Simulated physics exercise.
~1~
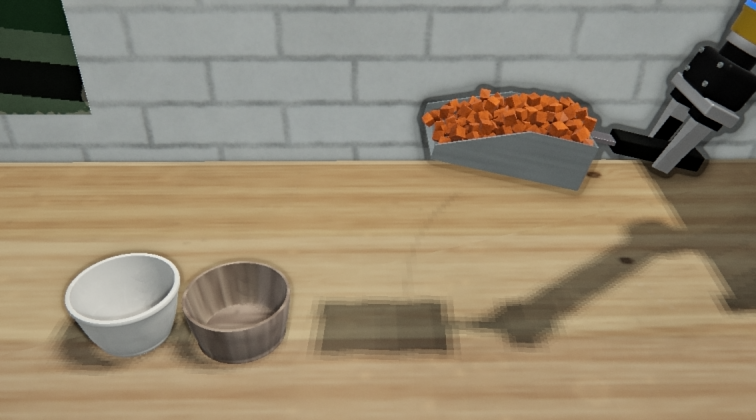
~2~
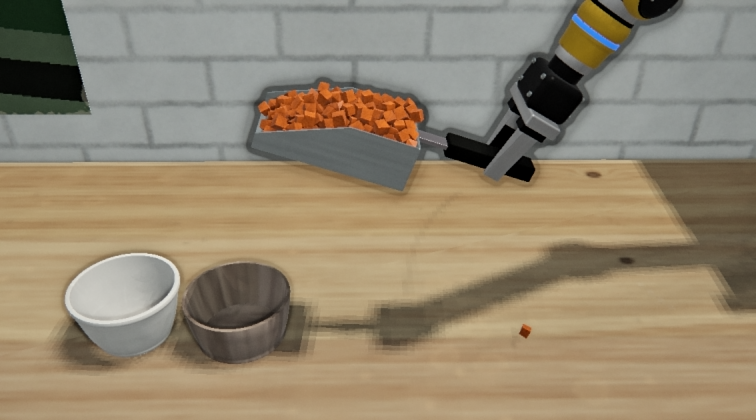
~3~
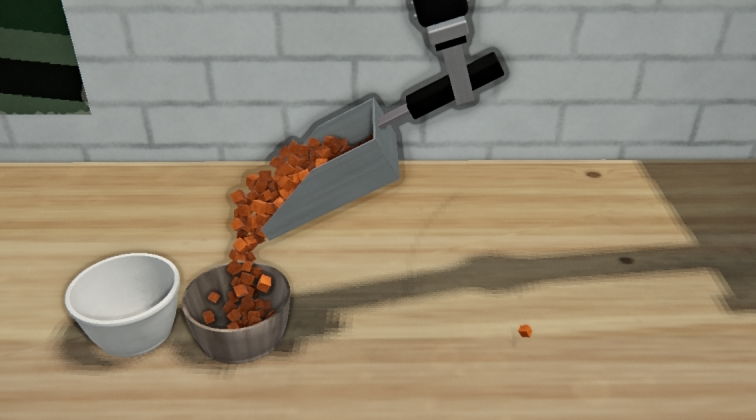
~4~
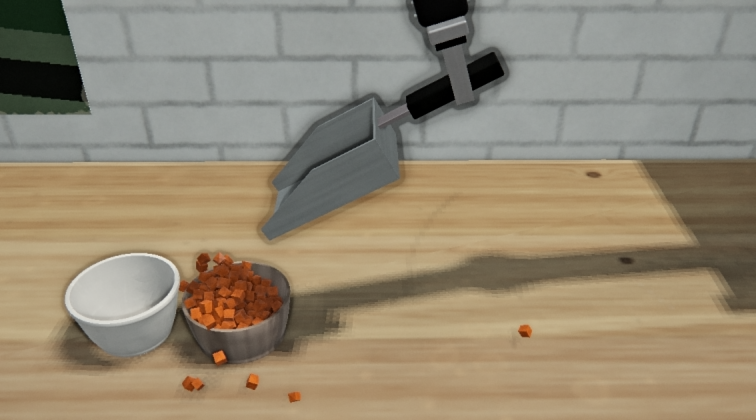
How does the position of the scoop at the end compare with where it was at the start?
It starts on the right side of the view, well away from the bowls, and ends much further left, just above and to the right of the brown bowl.
